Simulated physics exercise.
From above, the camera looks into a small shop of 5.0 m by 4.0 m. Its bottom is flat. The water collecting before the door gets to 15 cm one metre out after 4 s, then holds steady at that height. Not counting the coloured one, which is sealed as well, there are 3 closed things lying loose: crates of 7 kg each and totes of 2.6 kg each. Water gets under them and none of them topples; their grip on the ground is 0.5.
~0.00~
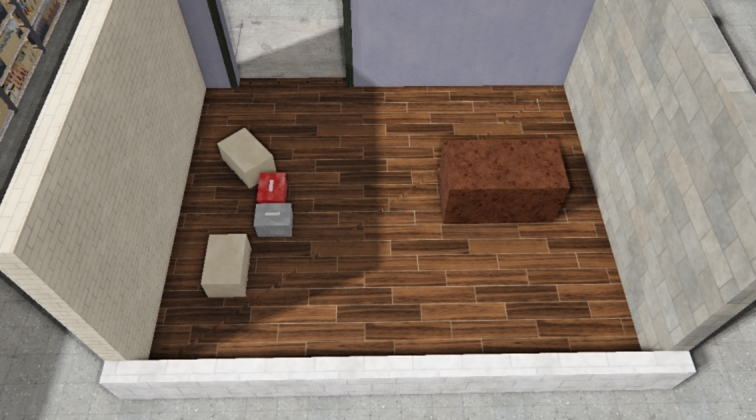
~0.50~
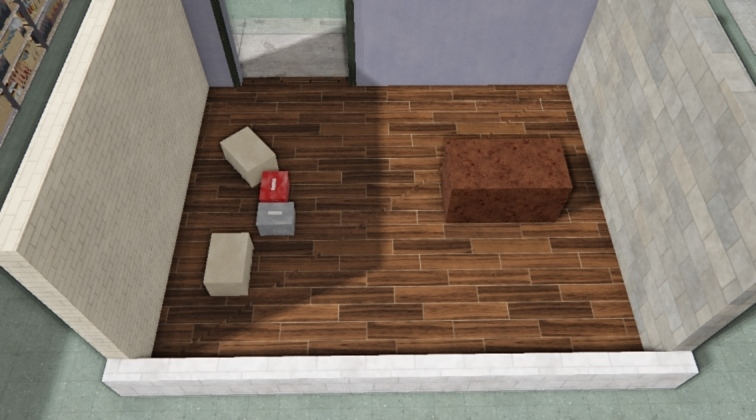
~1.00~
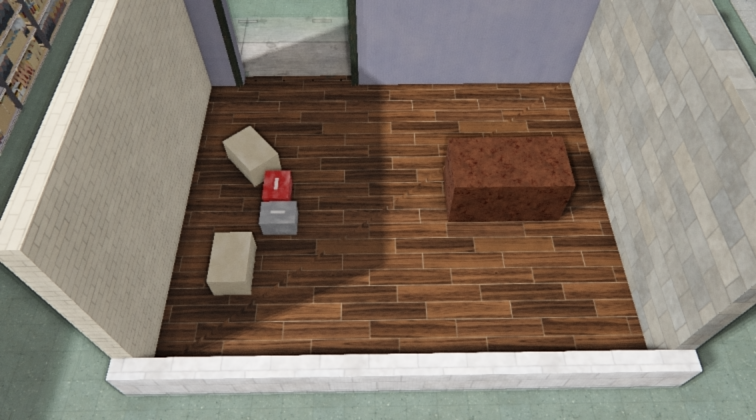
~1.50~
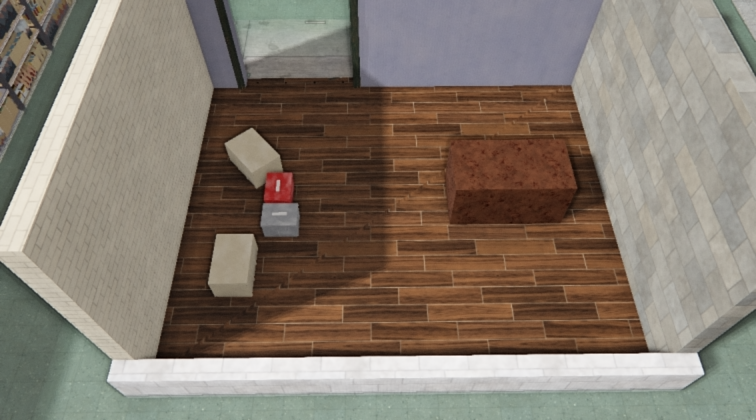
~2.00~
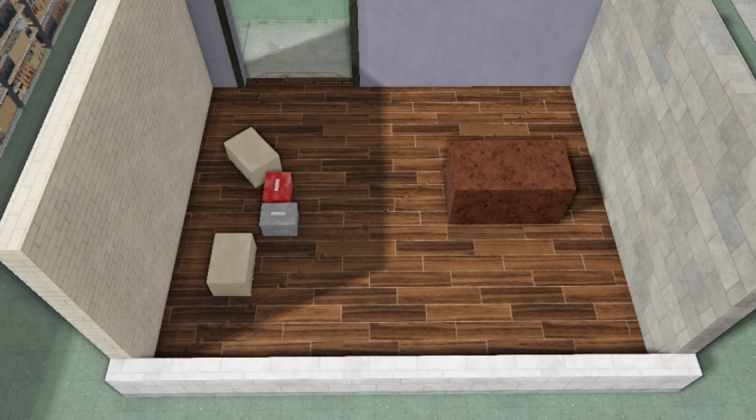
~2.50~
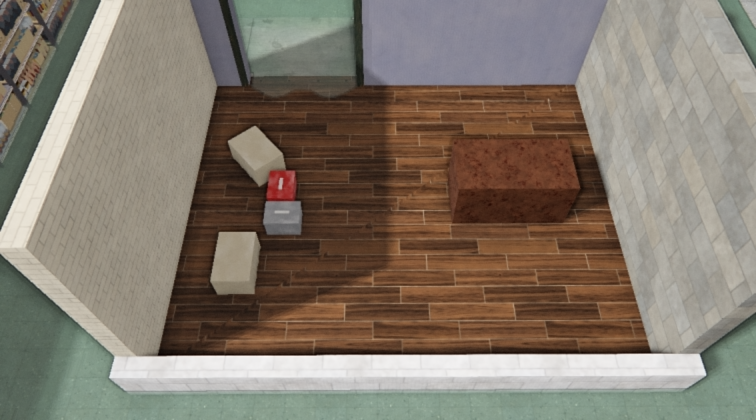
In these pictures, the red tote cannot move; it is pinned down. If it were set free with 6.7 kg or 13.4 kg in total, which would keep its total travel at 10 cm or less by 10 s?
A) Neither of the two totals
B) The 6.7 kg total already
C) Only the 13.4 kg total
(C) Only the 13.4 kg total.
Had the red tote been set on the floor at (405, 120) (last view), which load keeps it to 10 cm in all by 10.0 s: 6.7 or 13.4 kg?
Well, any option works.
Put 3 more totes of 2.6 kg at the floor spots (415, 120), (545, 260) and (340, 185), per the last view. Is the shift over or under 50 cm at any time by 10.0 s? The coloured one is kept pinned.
One by one: Not far enough, not far enough and too far.
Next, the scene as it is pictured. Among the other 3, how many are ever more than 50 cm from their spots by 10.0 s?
3 of them.
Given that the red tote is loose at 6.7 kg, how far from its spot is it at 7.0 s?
40 cm.
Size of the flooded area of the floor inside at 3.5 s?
Roughly 1.5 m2 of it is wet.
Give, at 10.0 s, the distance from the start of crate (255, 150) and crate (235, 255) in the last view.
Respectively 250 and 120 centimetres.
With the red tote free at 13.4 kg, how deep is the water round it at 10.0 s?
Depth: Approx. 4 cm.
After 3.5 s the red tote would be 0 cm from its start with 6.7 kg and 0 cm from its start with 13.4 kg; 0 cm of water round it then.
After 4.5 s the red tote would be 0 cm from its start with 6.7 kg and 0 cm from its start with 13.4 kg; 2 cm of water round it then.
After 7.0 s the red tote would be 42 cm from its start with 6.7 kg and 0 cm from its start with 13.4 kg; 4 cm of water round it then.
After 10.0 s the red tote would be 84 cm from its start with 6.7 kg and 0 cm from its start with 13.4 kg; 4 cm of water round it then.
